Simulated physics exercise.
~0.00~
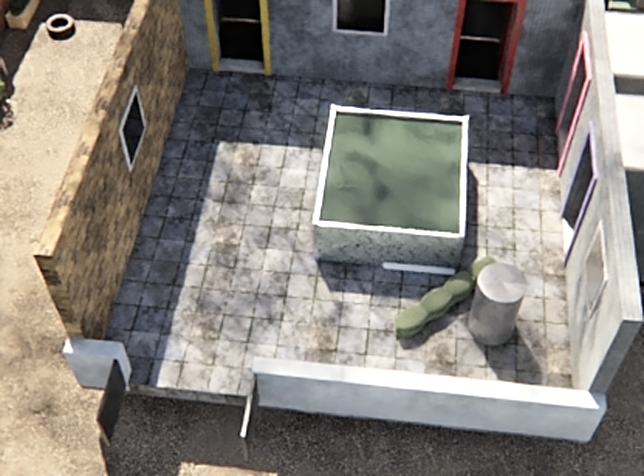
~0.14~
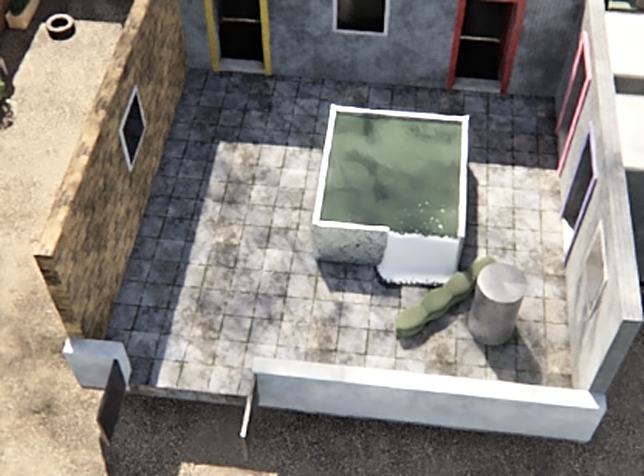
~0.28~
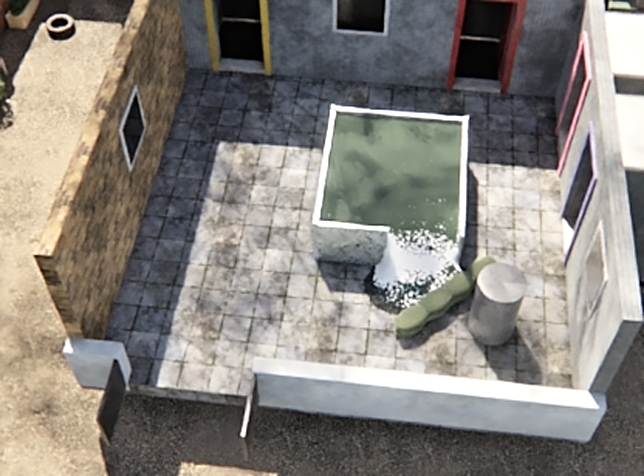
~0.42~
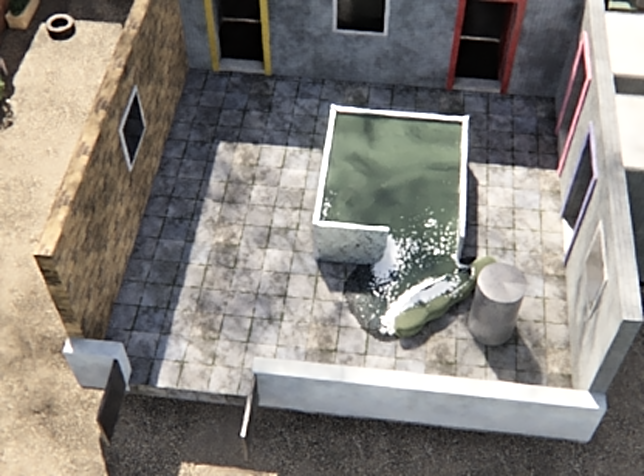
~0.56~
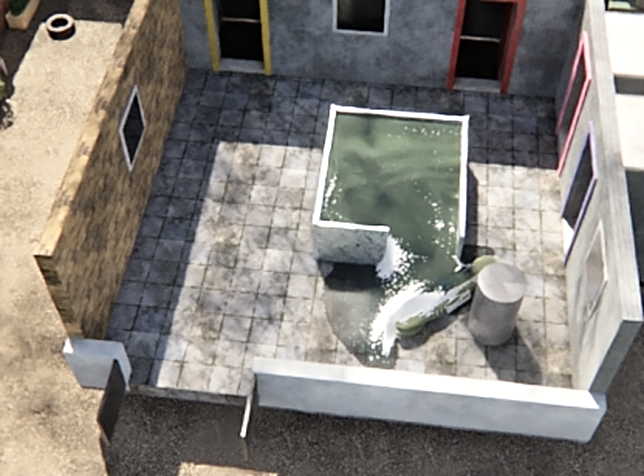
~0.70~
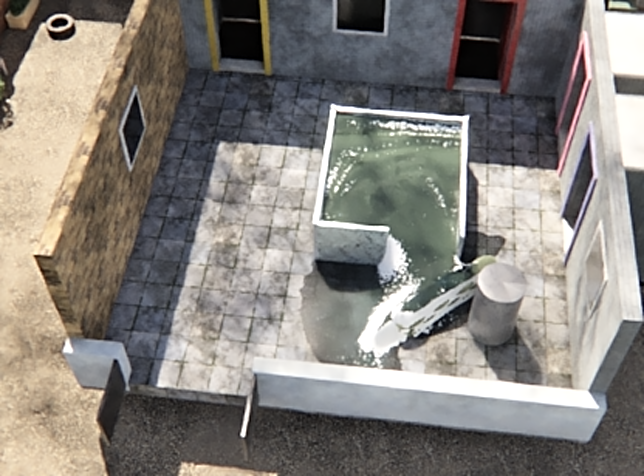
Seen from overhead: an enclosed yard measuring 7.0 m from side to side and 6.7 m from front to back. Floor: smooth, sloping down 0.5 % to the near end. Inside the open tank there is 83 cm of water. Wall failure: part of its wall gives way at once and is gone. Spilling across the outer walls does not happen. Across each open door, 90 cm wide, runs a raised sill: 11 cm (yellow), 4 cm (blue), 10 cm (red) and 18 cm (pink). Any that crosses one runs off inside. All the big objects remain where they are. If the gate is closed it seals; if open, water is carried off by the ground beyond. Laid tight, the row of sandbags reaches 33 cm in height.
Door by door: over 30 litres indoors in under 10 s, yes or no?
Yellow door: No, blue door: No, red door: No, pink door: No.
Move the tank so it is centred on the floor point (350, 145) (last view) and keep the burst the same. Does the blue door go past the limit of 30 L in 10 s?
Then, at blue, it's too much.
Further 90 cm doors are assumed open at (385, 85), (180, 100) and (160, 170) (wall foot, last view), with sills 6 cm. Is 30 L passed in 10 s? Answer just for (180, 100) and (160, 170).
So the first one doesn't reach it, while the second one doesn't reach it.
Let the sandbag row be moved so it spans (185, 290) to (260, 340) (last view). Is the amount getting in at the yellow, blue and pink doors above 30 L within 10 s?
Doors: Yellow stays under / blue exceeds / pink stays under.
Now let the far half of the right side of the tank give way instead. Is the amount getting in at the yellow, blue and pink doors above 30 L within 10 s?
The yellow door comes out less than that, the blue door more than that and the pink door more than that.
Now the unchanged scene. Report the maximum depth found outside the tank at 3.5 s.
Around 41 centimetres.
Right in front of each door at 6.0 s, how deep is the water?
Depths in centimetres - yellow: 14, blue: 7, red: 5, pink: 4.
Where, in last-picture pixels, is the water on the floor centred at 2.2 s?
The water is centred near (383, 249).
After 1.4 s water covers 25 % of the floor and is deepest (64 cm) near (440, 289); yellow door not reached, blue door not reached, red door not reached, pink door not reached.
After 2.2 s water covers 45 % of the floor and is deepest (55 cm) near (440, 289); yellow door not reached, blue door 5 cm at the sill, 0 L in, red door not reached, pink door not reached.
After 3.5 s water covers 60 % of the floor and is deepest (41 cm) near (452, 281); yellow door not reached, blue door 3 cm at the sill, 1 L in, red door 2 cm at the sill, 0 L in, pink door 5 cm at the sill, 0 L in.
After 6.0 s water covers 85 % of the floor and is deepest (28 cm) near (452, 281); yellow door 14 cm at the sill, 2 L in, blue door 7 cm at the sill, 2 L in, red door 5 cm at the sill, 0 L in, pink door 4 cm at the sill, 0 L in.
After 10.0 s water covers 95 % of the floor and is deepest (18 cm) near (452, 281); yellow door 9 cm at the sill, 7 L in, blue door 5 cm at the sill, 6 L in, red door 10 cm at the sill, 0 L in, pink door 9 cm at the sill, 0 L in.
